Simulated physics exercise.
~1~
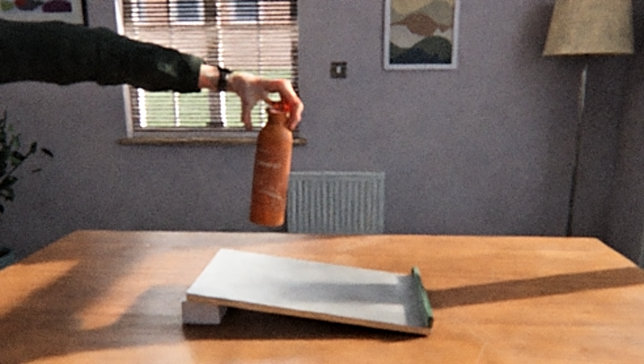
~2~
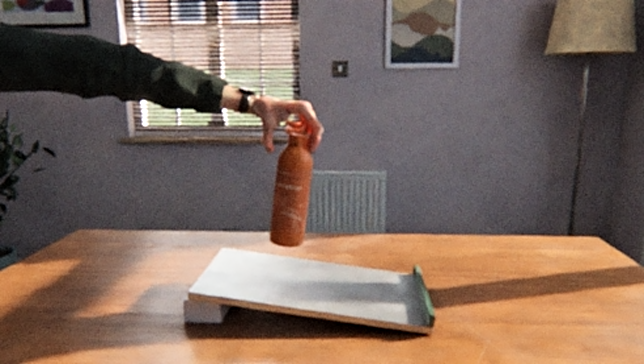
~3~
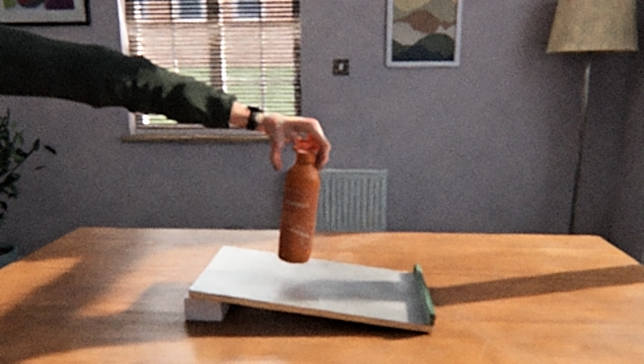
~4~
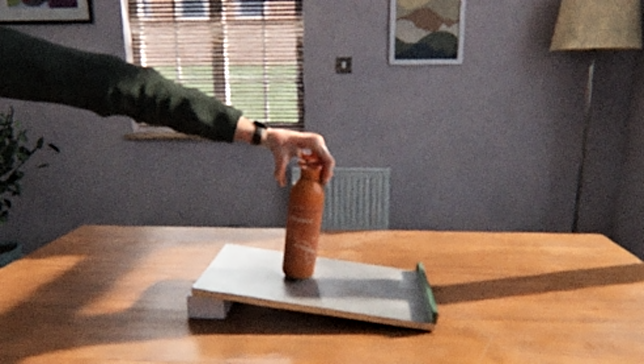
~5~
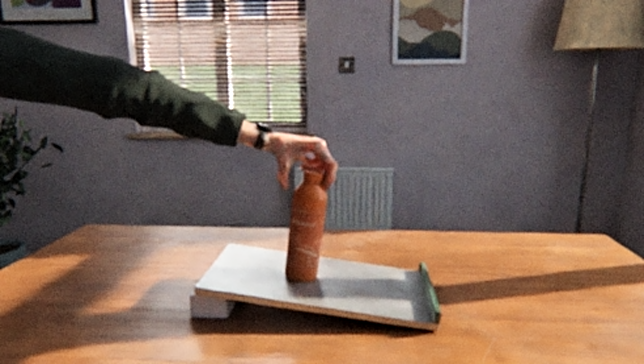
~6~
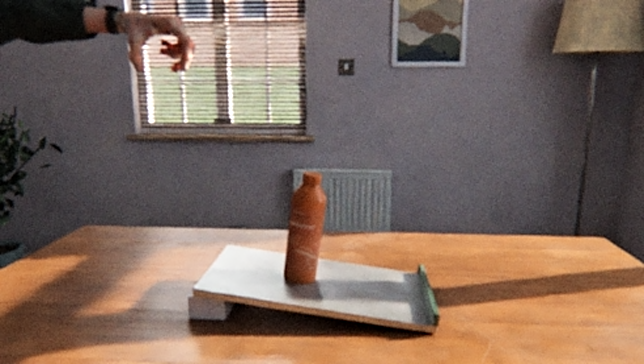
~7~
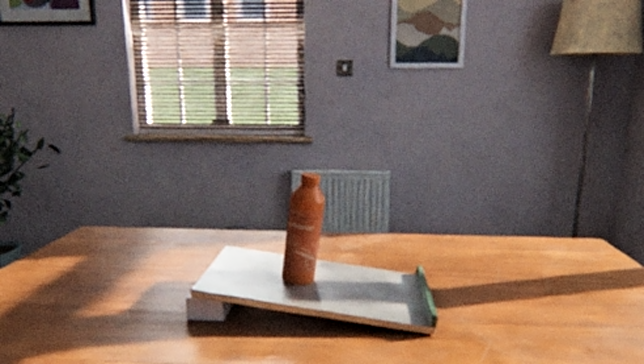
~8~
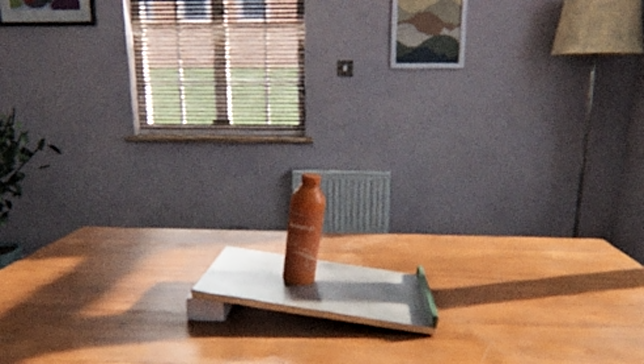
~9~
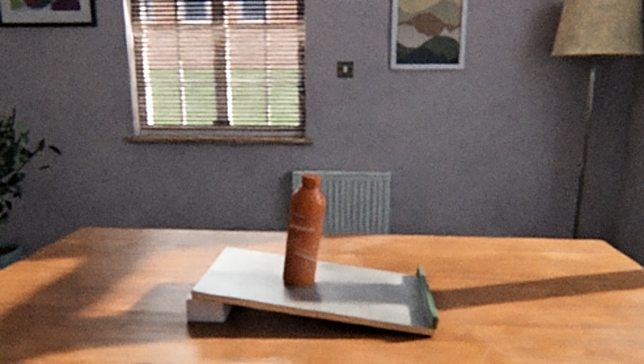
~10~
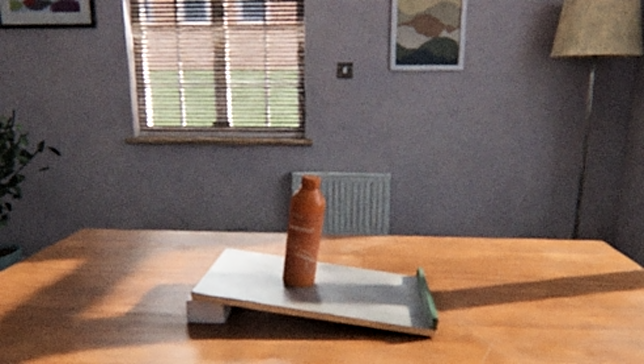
Orange bottle being lowered by a hand onto a sloping board on a wooden table, then standing upright after the hand withdraws.
